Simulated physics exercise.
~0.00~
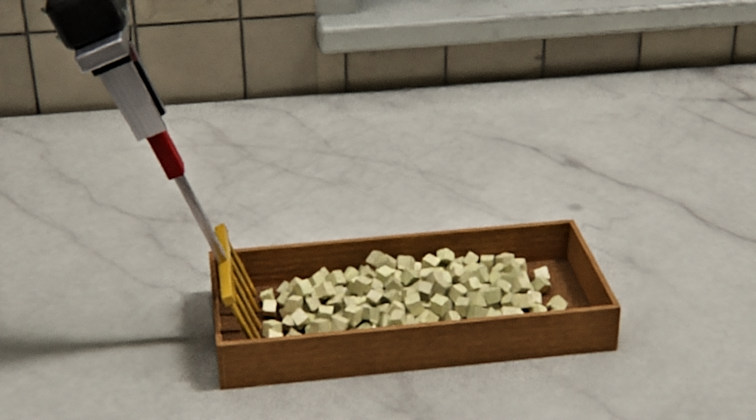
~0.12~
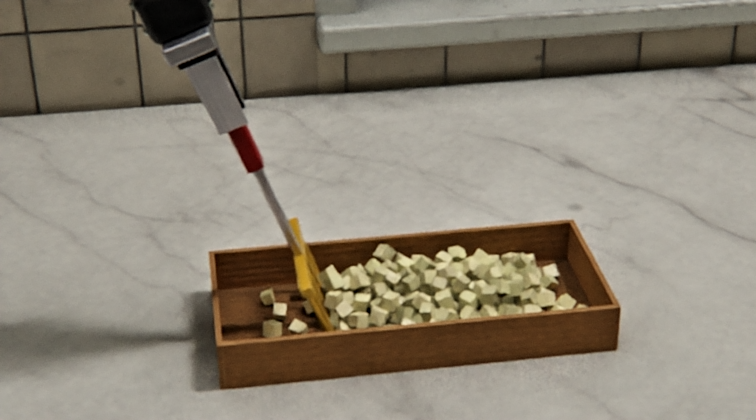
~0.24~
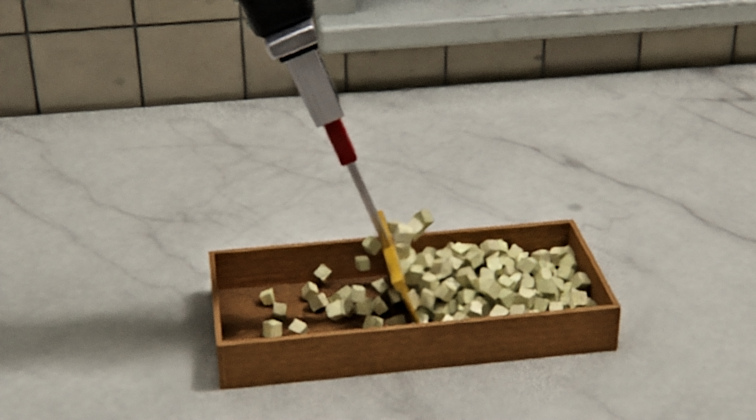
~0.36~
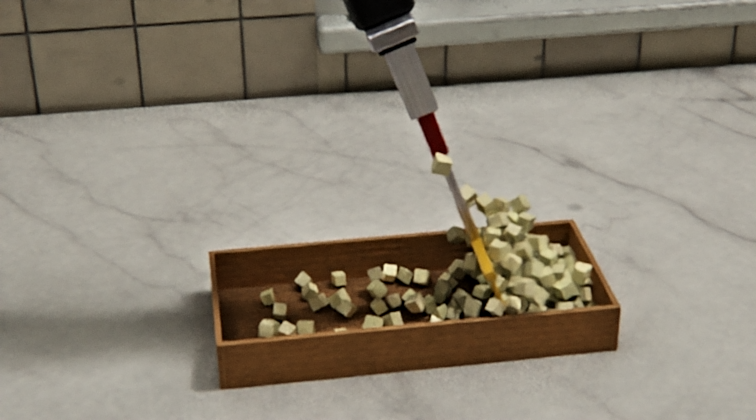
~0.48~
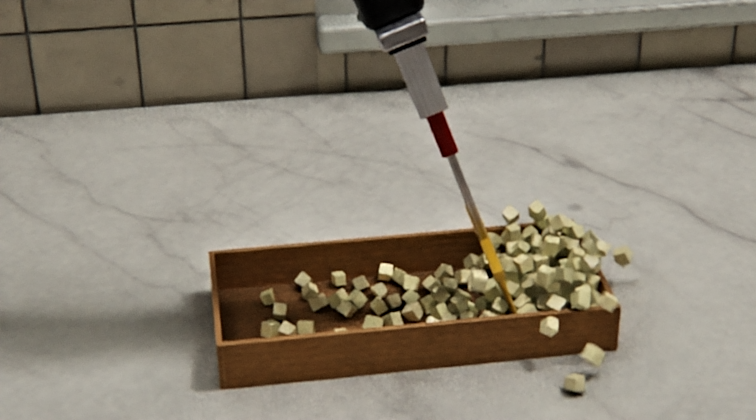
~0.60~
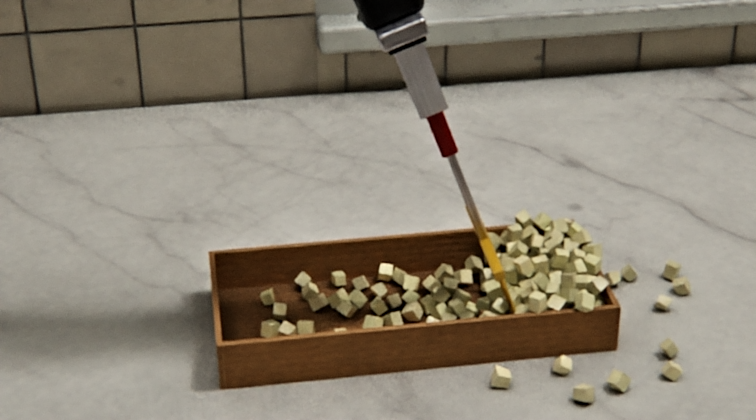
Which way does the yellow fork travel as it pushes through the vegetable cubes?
The fork moves to the right along the tray.
